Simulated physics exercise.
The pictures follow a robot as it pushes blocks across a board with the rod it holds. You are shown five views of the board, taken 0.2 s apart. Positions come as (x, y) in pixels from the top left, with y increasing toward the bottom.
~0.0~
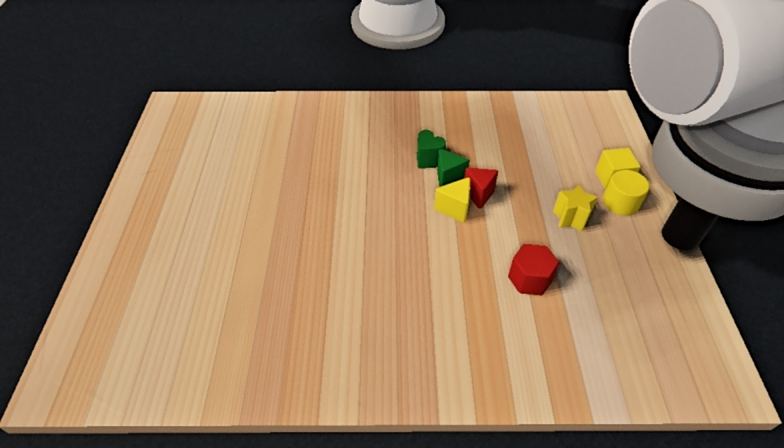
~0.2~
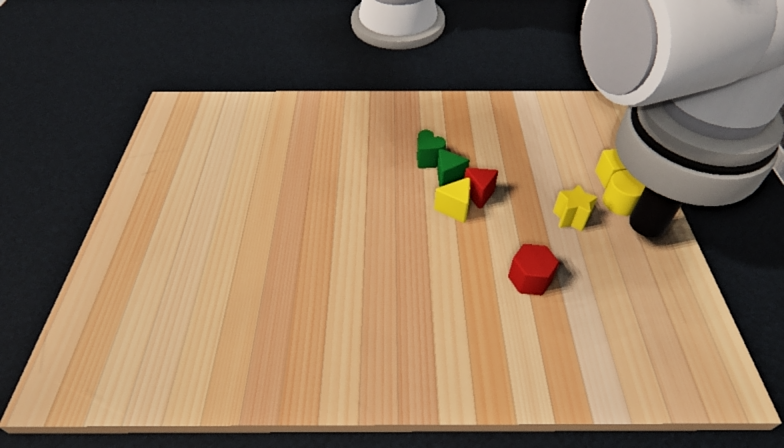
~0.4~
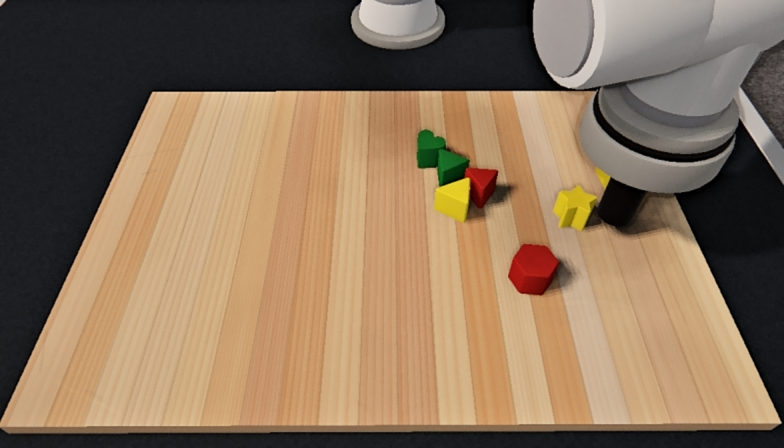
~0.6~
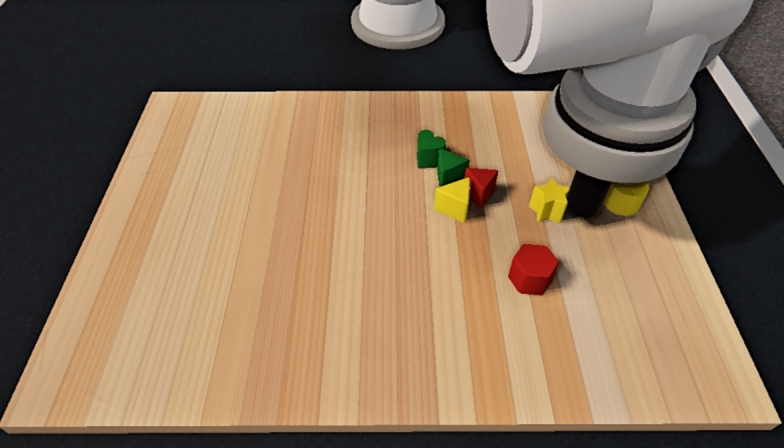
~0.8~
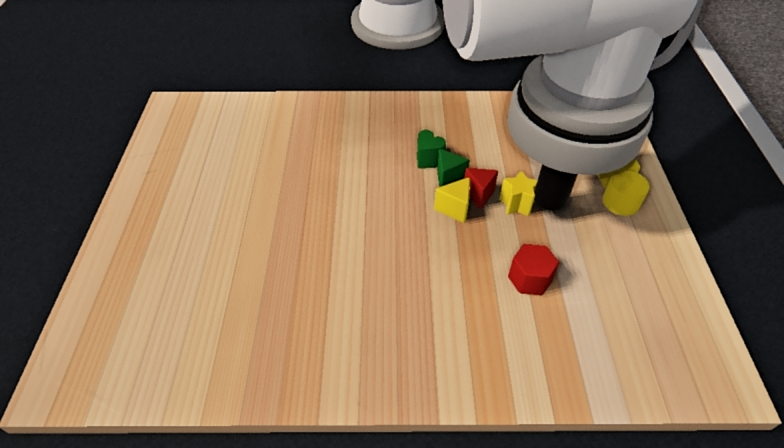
A wooden board of pale and orange-brown strips lies on a black surface, seen from above at an angle by a still camera. Green, red and yellow blocks cluster right of centre, a red block sits below them, and a yellow star and two yellow blocks lie farther right. A white and grey robot arm sweeps its black rod leftward, pushing the star toward the cluster.
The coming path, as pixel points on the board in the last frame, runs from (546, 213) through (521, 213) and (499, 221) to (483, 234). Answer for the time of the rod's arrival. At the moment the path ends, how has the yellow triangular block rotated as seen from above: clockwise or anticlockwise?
From above, counter-clockwise.
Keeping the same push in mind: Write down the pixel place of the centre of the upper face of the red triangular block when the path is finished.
My best guess is (463, 169).
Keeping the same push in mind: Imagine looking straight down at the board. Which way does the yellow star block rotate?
With the clock.
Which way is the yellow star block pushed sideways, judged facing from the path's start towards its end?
It shifts to the right.
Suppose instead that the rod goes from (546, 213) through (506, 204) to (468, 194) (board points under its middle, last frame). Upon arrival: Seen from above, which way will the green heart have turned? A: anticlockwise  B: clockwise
Answer: B.
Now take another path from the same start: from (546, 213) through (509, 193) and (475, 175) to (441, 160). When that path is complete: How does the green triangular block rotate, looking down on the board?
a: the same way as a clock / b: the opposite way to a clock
Choice b: The opposite way to a clock.
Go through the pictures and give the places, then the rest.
Tip of the rod (680, 237), middles of tops, green triangular block (451, 159), yellow triangular block (458, 189), red triangular block (483, 175), yellow star block (579, 198), in the first picture.
Rod (647, 225), nothing pushed, in the second picture.
Rod (615, 214), nothing pushed, in the third picture.
Rod (582, 205), yellow star block (554, 191), in the fourth picture.
Rod (550, 199), green triangular block (451, 159), yellow triangular block (458, 189), red triangular block (483, 175), yellow star block (522, 184), in the fifth picture.
The first path, step by step. Halfway along, rod (512, 202); green triangular block (447, 157); yellow triangular block (455, 190), turned 15° anticlockwise; red triangular block (467, 169), turned 15° anticlockwise; yellow star block (492, 179), turned 30° clockwise.
At the end, rod (485, 221); green triangular block (446, 154), turned 15° clockwise; yellow triangular block (453, 190), turned 25° anticlockwise; red triangular block (463, 169); yellow star block (486, 183), turned 50° clockwise.
